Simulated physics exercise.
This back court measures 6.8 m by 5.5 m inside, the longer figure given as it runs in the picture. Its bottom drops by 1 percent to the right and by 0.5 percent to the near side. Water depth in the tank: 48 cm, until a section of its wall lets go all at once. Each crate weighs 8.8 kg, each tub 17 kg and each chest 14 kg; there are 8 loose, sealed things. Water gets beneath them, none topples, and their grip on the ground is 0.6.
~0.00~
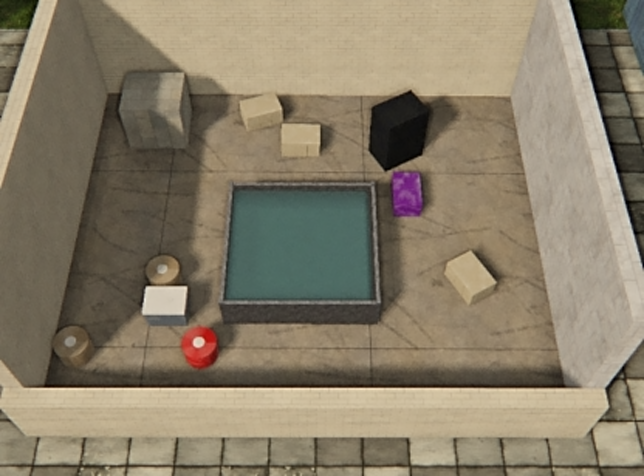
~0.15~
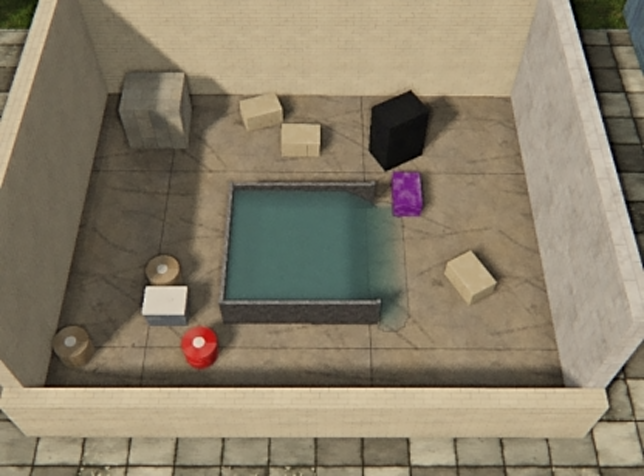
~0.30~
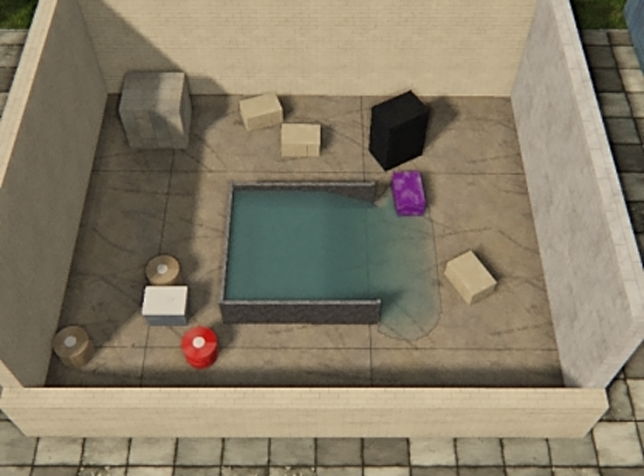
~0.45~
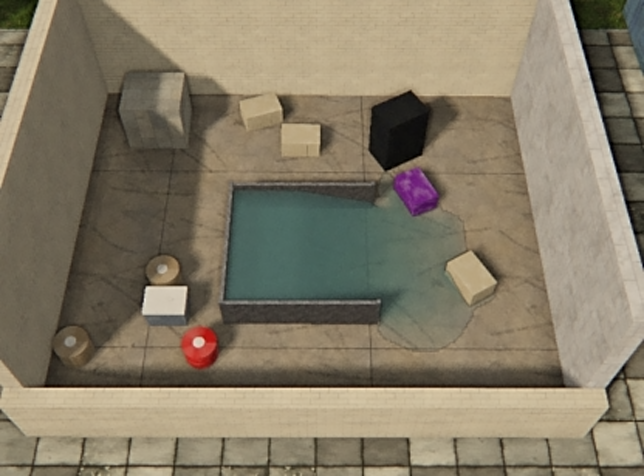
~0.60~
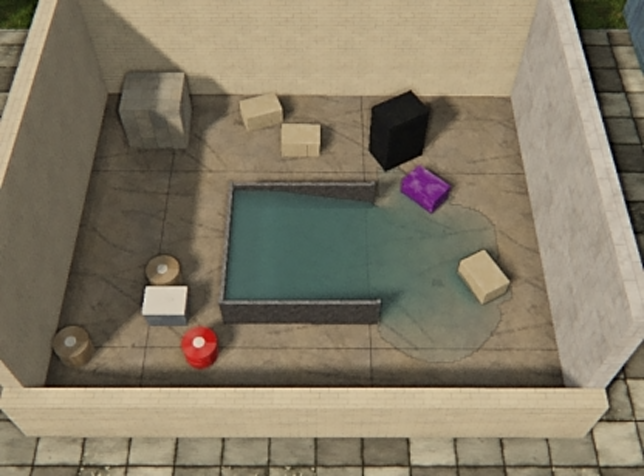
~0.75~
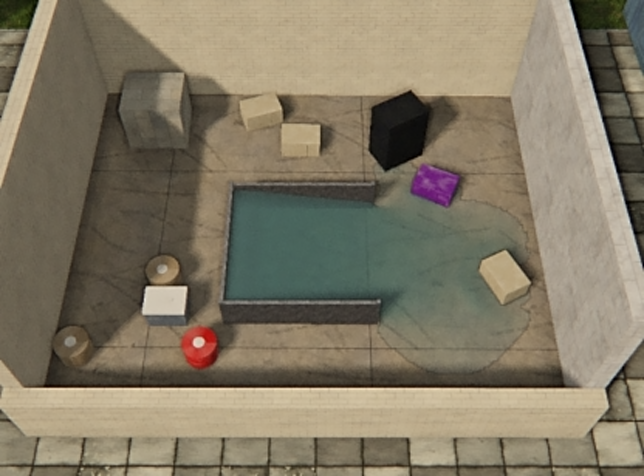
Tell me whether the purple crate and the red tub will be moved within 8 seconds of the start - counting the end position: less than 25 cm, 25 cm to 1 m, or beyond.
The purple crate? It relocates a long way. The red tub? It relocates a little.
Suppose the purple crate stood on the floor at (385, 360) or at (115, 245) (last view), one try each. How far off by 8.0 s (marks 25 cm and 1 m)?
Try one, it is swept a long way; try two, it keeps its spot.
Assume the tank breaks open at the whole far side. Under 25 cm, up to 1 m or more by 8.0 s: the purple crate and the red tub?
Here's how it goes: The purple crate winds up well off, and the red tub scarcely moves.
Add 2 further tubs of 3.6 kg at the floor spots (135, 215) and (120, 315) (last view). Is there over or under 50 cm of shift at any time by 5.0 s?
Well, the first one is lower and the other lower.
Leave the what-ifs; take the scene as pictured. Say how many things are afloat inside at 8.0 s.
My tally comes to 4.
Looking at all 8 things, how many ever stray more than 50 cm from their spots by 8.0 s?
4.
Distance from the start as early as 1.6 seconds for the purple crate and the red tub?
About 150 cm and 0 cm, respectively.
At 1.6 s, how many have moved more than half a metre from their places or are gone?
By that point, 2.
After 1.6 s the purple crate is near (487, 144), 1.5 m from its start, aground; the red tub is near (199, 342), 0.0 m from its start, aground; 1 afloat.
After 3.6 s the purple crate is near (401, 104), 1.7 m from its start, aground; the red tub is near (199, 342), 0.0 m from its start, aground; 1 afloat.
After 5.6 s the purple crate is near (323, 156), 1.4 m from its start, aground; the red tub is near (169, 345), 0.4 m from its start, aground; 1 afloat.
After 8.0 s the purple crate is near (314, 166), 1.4 m from its start, afloat; the red tub is near (168, 345), 0.4 m from its start, aground; 4 afloat.
